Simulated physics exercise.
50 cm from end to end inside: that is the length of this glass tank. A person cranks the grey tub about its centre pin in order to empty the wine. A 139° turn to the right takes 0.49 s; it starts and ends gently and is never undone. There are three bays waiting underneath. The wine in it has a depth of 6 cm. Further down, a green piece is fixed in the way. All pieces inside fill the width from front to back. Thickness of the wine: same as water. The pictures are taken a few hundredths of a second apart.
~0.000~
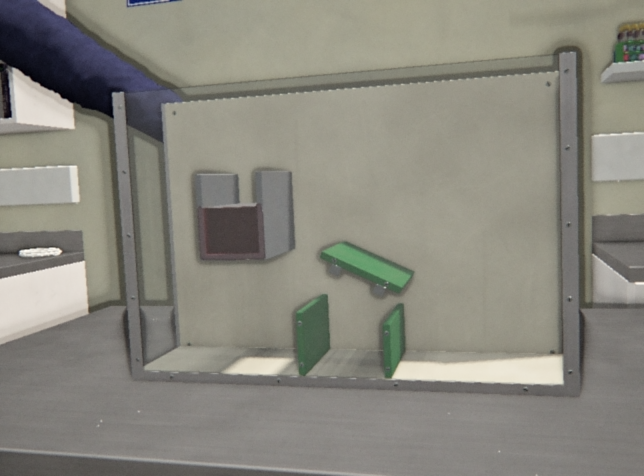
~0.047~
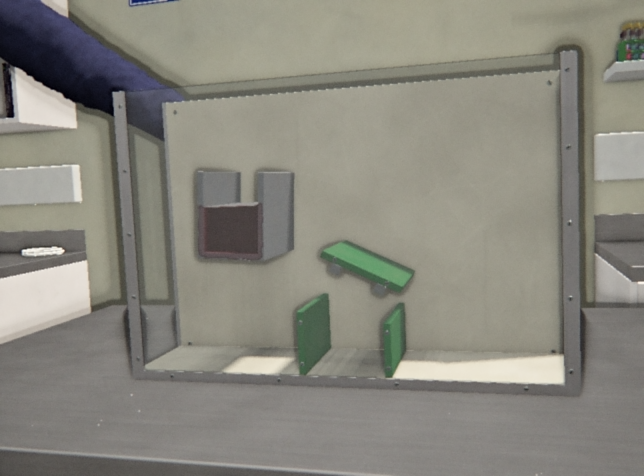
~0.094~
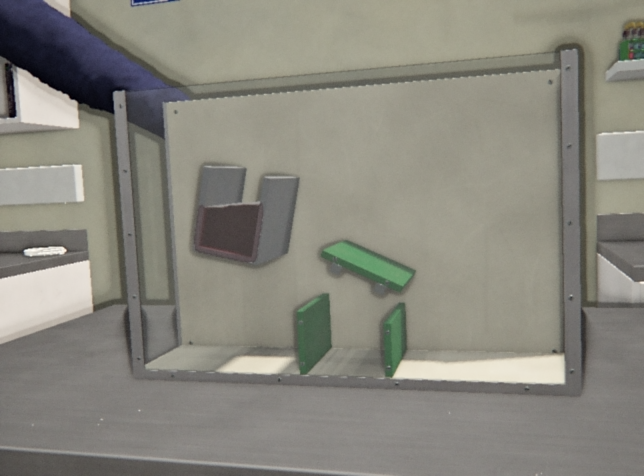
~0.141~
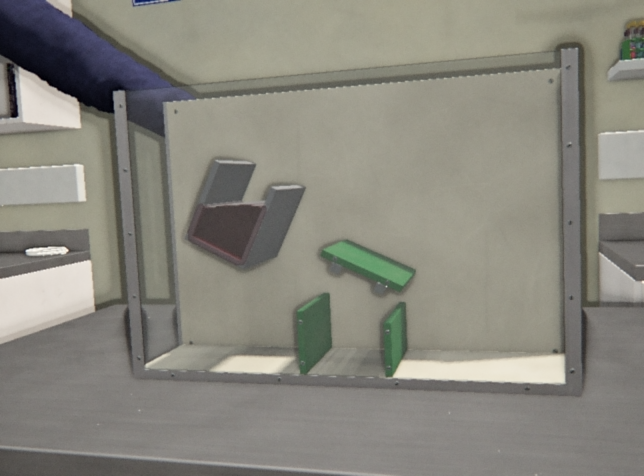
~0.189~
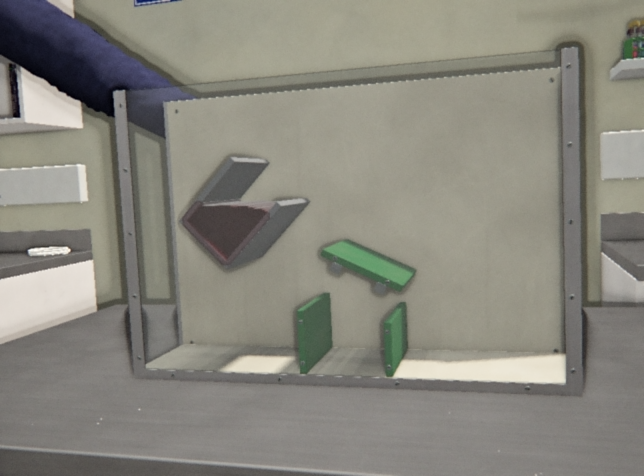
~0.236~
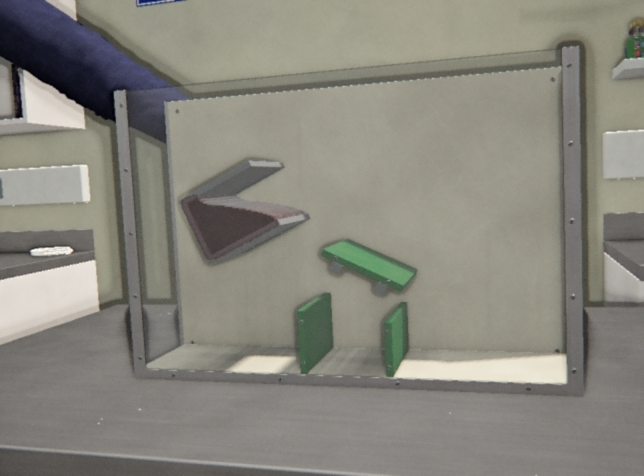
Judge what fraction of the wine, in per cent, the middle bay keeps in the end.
Close to 15 per cent of it.
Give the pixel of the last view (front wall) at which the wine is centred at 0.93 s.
Centre of mass, last view: Approx. (217, 360).
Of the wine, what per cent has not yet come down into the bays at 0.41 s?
Close to 75 in a hundred.
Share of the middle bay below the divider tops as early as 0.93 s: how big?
Share there: Around 14 %.
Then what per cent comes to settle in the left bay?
Near 86 in a hundred.
After 0.41 s 77 per cent has yet to come down; below, left 12, middle 11, right 0.
After 0.64 s 10 per cent has yet to come down; below, left 76, middle 13, right 0.
After 0.93 s 0 per cent has yet to come down; below, left 86, middle 14, right 0.
In the end the left bay holds 86, the middle 14 and the right 0 per cent.
